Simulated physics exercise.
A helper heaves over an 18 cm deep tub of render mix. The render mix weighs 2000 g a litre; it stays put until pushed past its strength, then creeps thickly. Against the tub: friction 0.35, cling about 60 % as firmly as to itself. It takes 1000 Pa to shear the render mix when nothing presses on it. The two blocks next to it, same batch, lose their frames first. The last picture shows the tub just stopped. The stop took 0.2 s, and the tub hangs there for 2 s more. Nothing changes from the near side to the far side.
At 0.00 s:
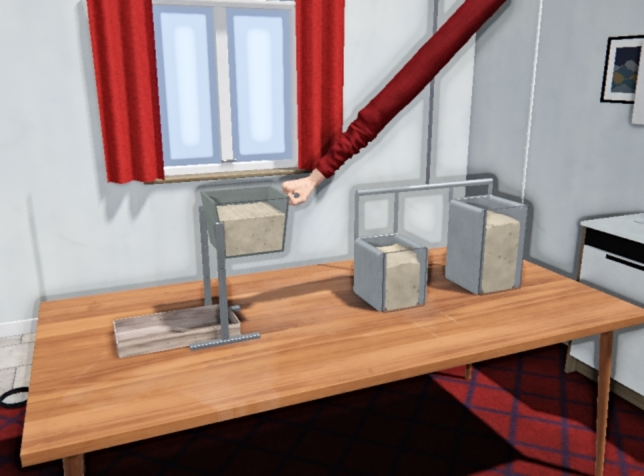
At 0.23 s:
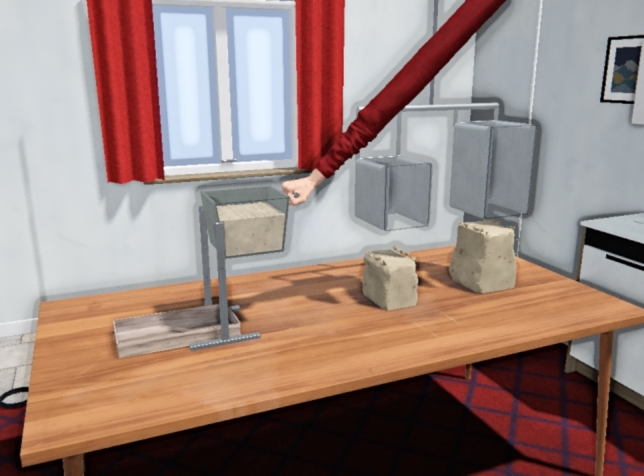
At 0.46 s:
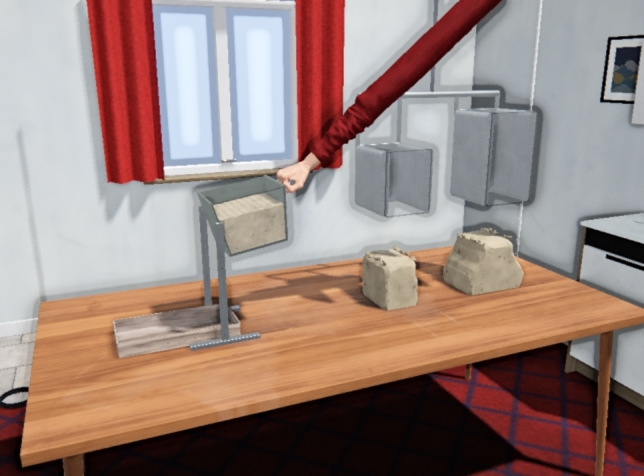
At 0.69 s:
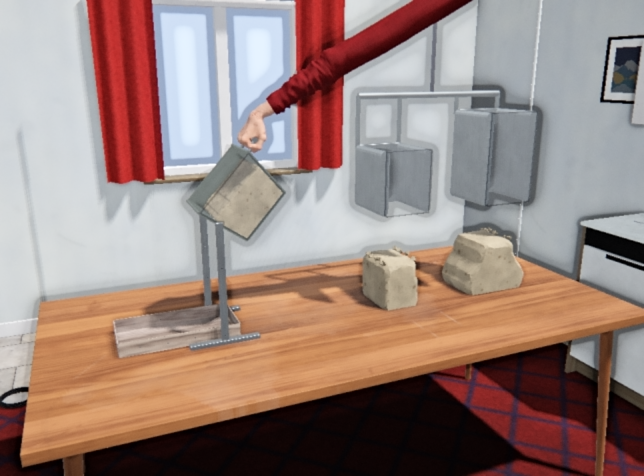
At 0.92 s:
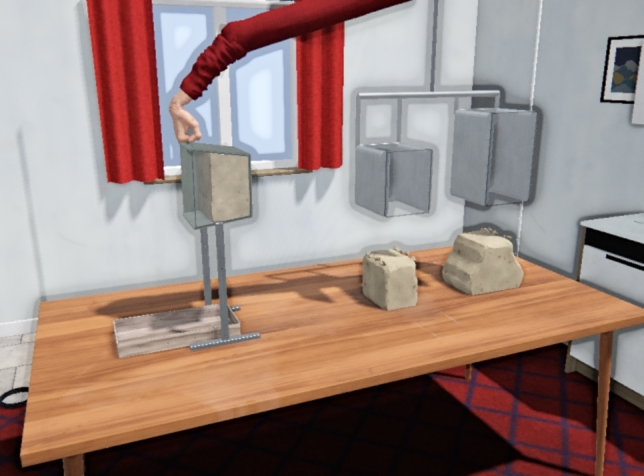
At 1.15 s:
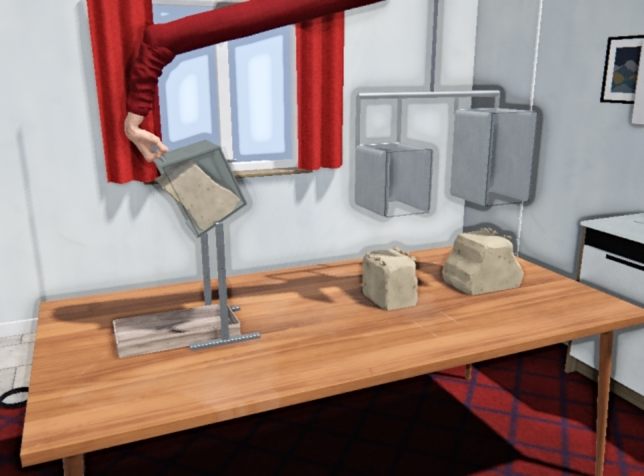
Two metal casings rose off a pair of pale blocks on the table, and the right block slumped a little; then a red-sleeved hand turned the clear tub of pale mix leftward past upright.
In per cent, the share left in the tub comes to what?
The share left in the tub is near 0 %.
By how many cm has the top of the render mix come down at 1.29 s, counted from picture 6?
Some 10 cm.
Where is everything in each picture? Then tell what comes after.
The first picture shows handle-side rim at (287, 197), tilt 0 degrees; crest of the render mix at (235, 219); block heights 19 cm, 30 cm (left to right).
The second picture shows handle-side rim at (287, 197), tilt 0 degrees; crest of the render mix at (235, 219); block heights 19 cm, 26 cm (left to right).
The third picture shows handle-side rim at (283, 186), tilt 9 degrees; crest of the render mix at (280, 204); block heights 19 cm, 22 cm (left to right).
The fourth picture shows handle-side rim at (247, 153), tilt 48 degrees; crest of the render mix at (259, 169); block heights 19 cm, 22 cm (left to right).
The fifth picture shows handle-side rim at (191, 151), tilt 89 degrees; crest of the render mix at (214, 154); block heights 19 cm, 22 cm (left to right).
The sixth picture shows handle-side rim at (162, 169), tilt 113 degrees; crest of the render mix at (194, 166); block heights 19 cm, 22 cm (left to right).
After 1.29 s, the tub is at 113 degrees and holds 38 %.
After 1.46 s, the tub is at 113 degrees and holds 0 %.
After 1.63 s, the tub is at 113 degrees and holds 0 %.
After 1.80 s, the tub is at 113 degrees and holds 0 %.
After 3.15 s, the tub is at 113 degrees and holds 0 %.
